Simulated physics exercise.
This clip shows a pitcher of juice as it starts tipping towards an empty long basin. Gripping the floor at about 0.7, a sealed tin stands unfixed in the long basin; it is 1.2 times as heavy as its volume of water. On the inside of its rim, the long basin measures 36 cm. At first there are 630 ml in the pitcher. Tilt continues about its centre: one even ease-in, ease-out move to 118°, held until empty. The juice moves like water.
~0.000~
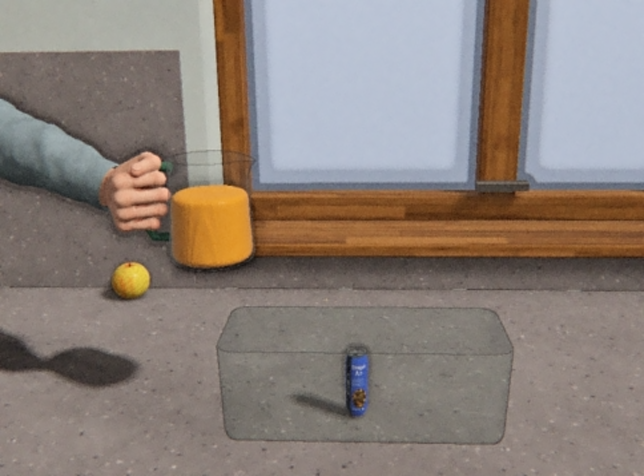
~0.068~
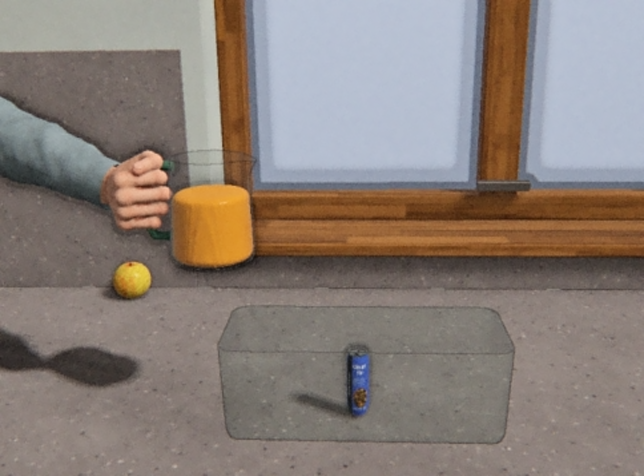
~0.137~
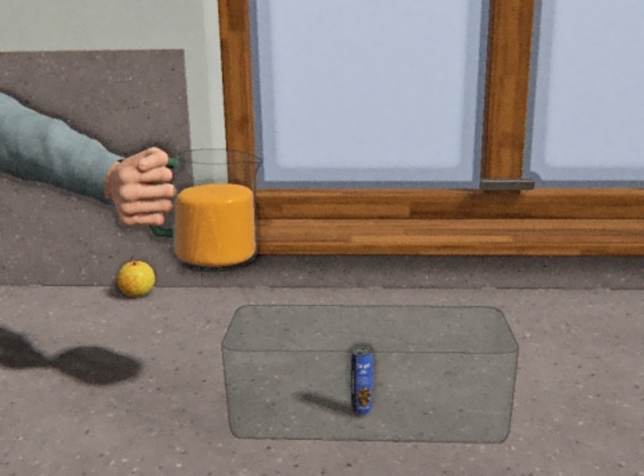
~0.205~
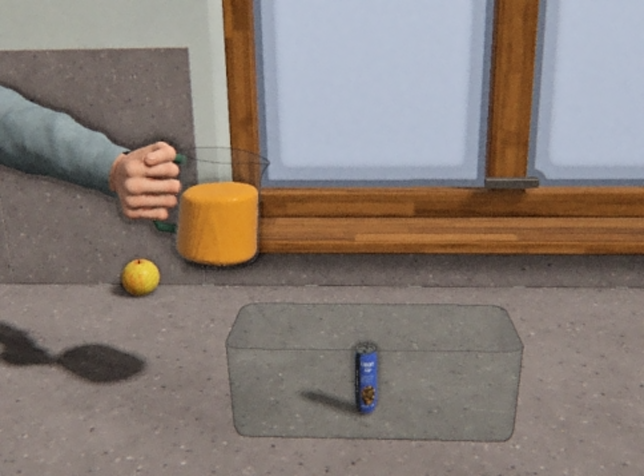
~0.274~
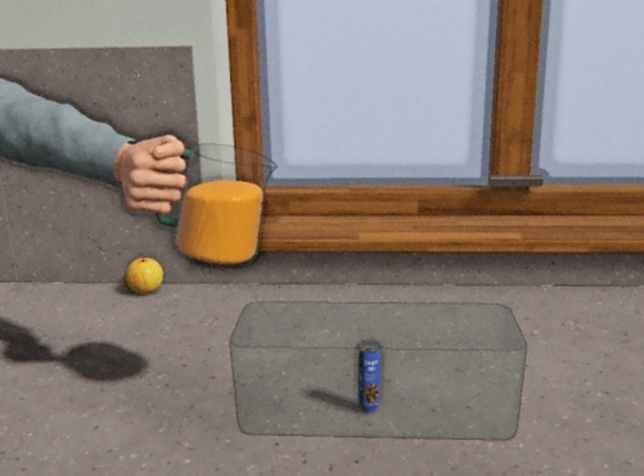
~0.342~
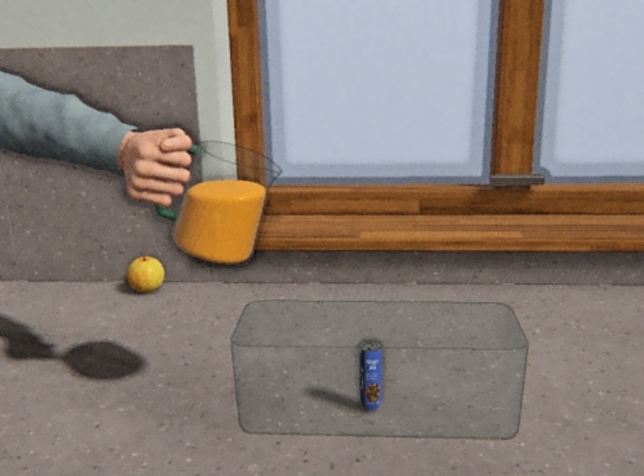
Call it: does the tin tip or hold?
It tips.
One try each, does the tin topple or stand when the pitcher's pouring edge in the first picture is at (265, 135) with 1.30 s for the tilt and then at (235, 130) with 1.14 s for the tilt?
The tin overturns the first time and stays vertical the second time.
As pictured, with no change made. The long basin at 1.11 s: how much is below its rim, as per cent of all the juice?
52 %, more or less.
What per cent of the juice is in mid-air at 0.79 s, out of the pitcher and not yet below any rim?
10 %.
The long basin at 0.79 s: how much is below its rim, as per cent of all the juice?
Some 1 per cent.
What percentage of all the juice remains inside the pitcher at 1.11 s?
Around 26 in a hundred is still there.
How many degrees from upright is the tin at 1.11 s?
About 5 degrees from upright.
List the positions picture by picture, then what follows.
The first picture shows tilt 0°; pouring edge (255, 159); surface from (173, 193) to (248, 194); the long basin's rim runs from (225, 329) to (504, 331); the tin's top is at (357, 355).
The second picture shows tilt 1°; pouring edge (256, 159); surface from (175, 193) to (248, 193).
The third picture shows tilt 3°; pouring edge (262, 160); surface from (179, 192) to (253, 192).
The fourth picture shows tilt 7°; pouring edge (270, 162); surface from (184, 191) to (258, 191).
The fifth picture shows tilt 12°; pouring edge (277, 165); surface from (187, 191) to (263, 190).
The sixth picture shows tilt 18°; pouring edge (282, 171); surface from (187, 191) to (266, 190).
After 0.79 s the tilt is 76° and 89 per cent is still to pour; the tin stands where it began.
After 1.11 s the tilt is 111° and 26 per cent is still to pour; the tin stands 3 cm from where it began.
After 1.45 s the tilt is 118° and 0 per cent is still to pour; the tin lies on its side.
After 1.82 s the tilt is 118° and 0 per cent is still to pour; the tin lies on its side.
In the end the tin lies on its side.
